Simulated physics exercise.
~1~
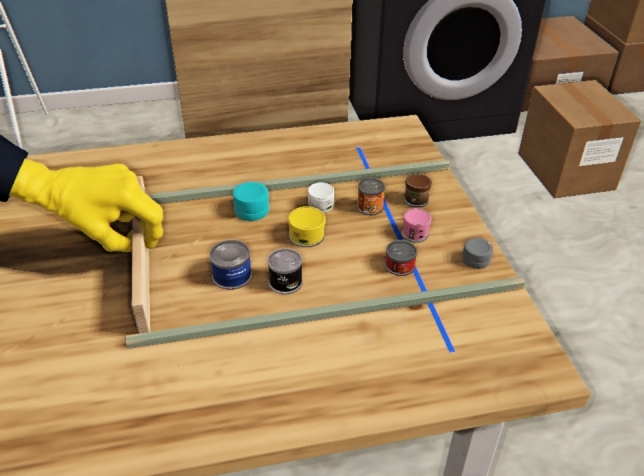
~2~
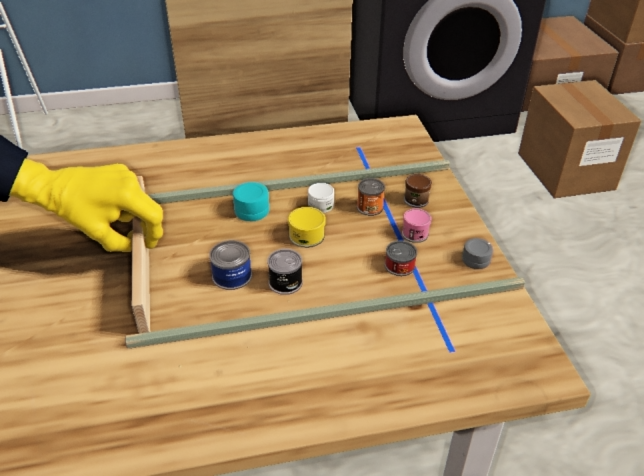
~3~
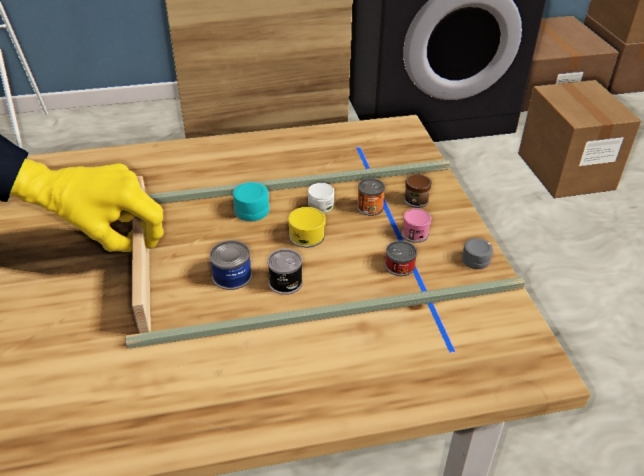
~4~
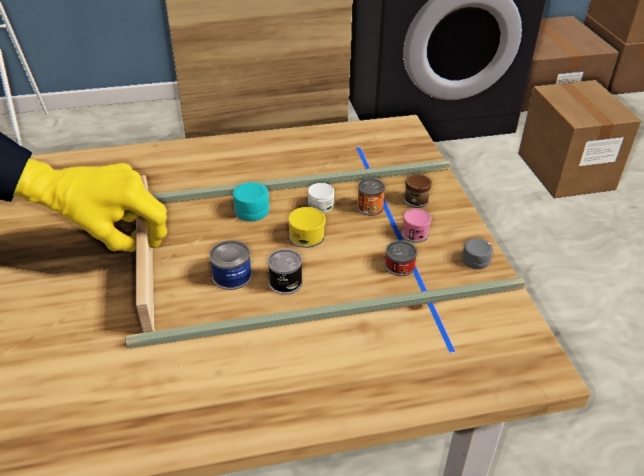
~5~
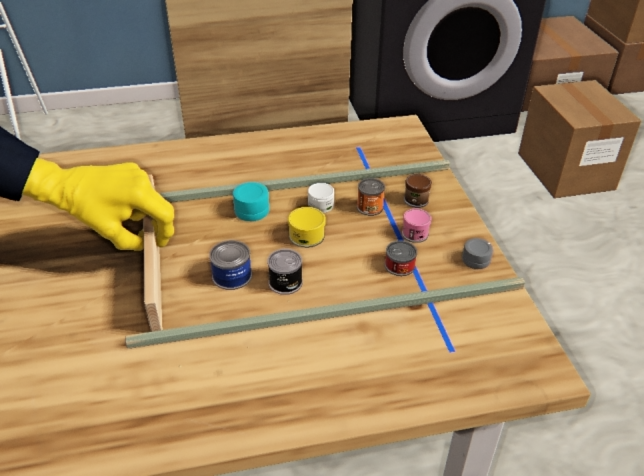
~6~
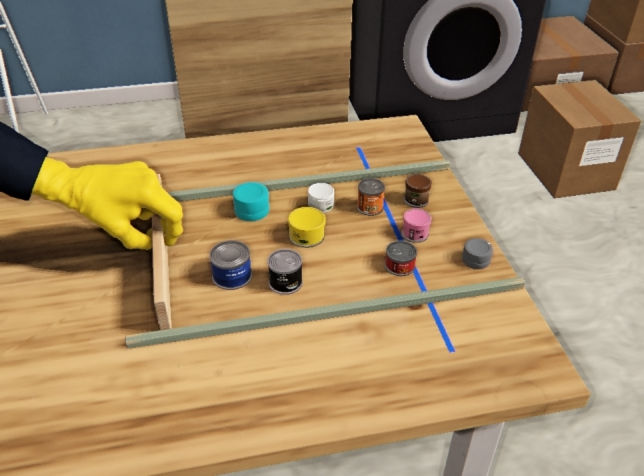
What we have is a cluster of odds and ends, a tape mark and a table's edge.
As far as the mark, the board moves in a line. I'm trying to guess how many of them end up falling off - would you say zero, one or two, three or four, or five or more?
I would say zero.
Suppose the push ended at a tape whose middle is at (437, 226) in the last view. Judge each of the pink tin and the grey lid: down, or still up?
Pink tin still up, grey lid down.
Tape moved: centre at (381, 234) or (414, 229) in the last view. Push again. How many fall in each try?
Down on the floor: 0 and 0.
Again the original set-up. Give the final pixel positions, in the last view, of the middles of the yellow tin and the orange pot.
I'd put one close to (411, 214) and the other close to (405, 194).
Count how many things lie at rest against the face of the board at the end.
4.
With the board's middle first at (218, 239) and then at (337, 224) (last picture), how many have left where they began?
I get 1 at the one place and 6 at the other.
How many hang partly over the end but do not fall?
Tally: 0.
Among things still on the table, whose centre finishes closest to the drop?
That one is the grey lid.
Soon after, none off yet; grey lid at rest near (477, 254); brown tin at rest near (418, 191); pink tin at rest near (416, 226).
In the end, the number that fall off is zero.
